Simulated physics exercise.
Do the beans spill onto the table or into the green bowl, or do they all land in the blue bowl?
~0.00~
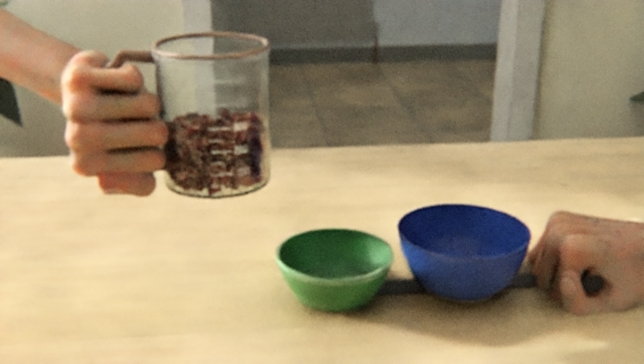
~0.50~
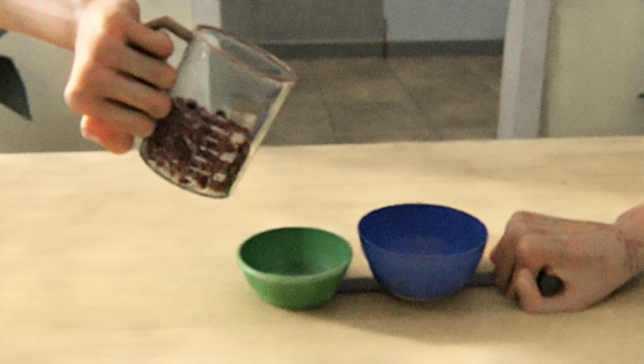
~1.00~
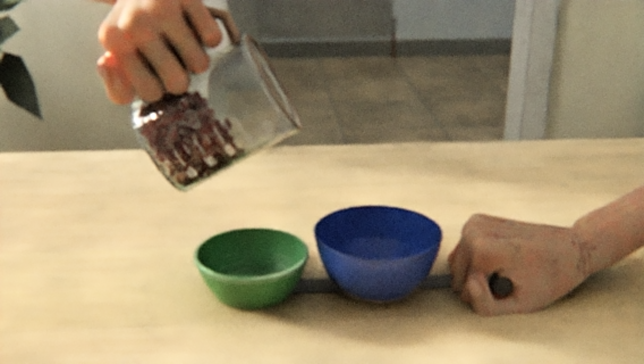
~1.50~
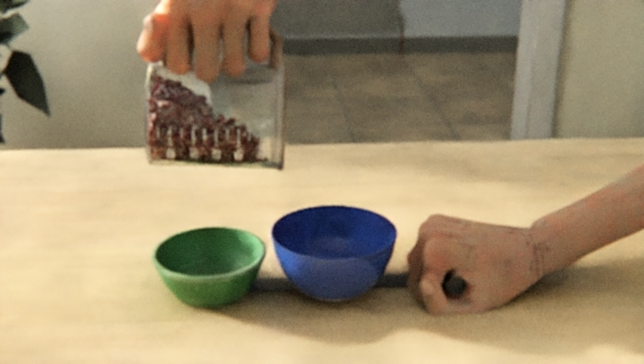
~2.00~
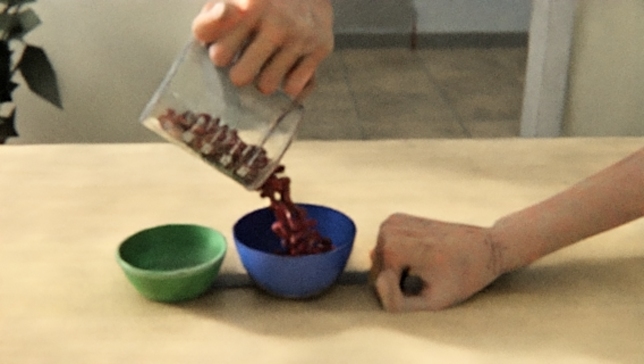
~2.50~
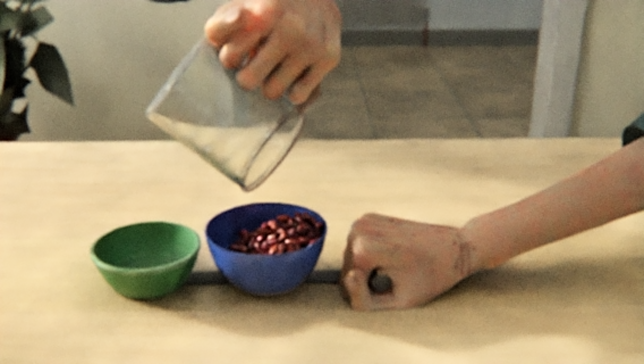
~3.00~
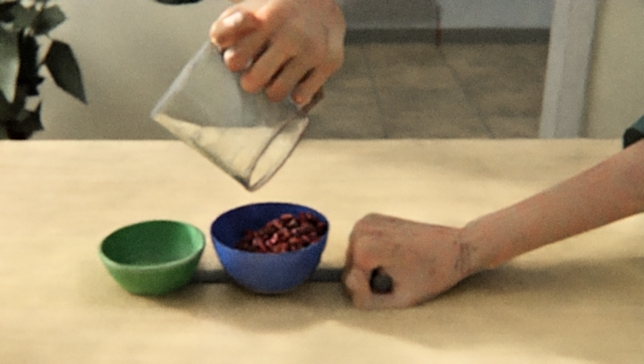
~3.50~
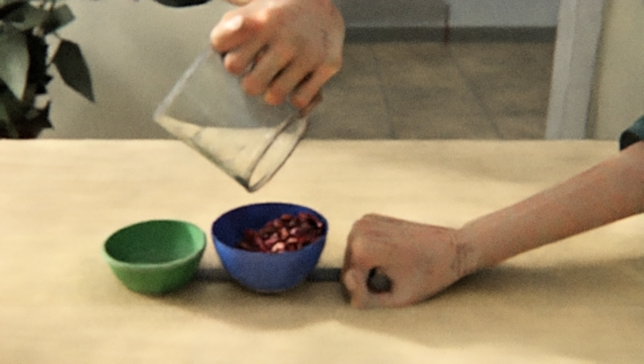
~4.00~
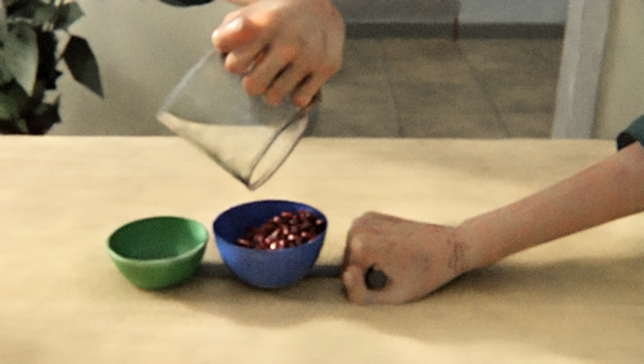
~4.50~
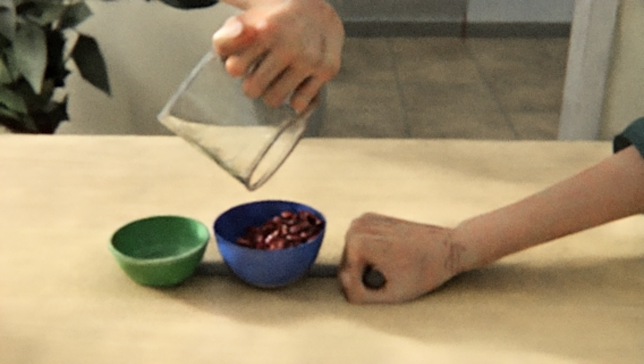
They all land in the blue bowl, leaving the green bowl empty and the table clear of beans.
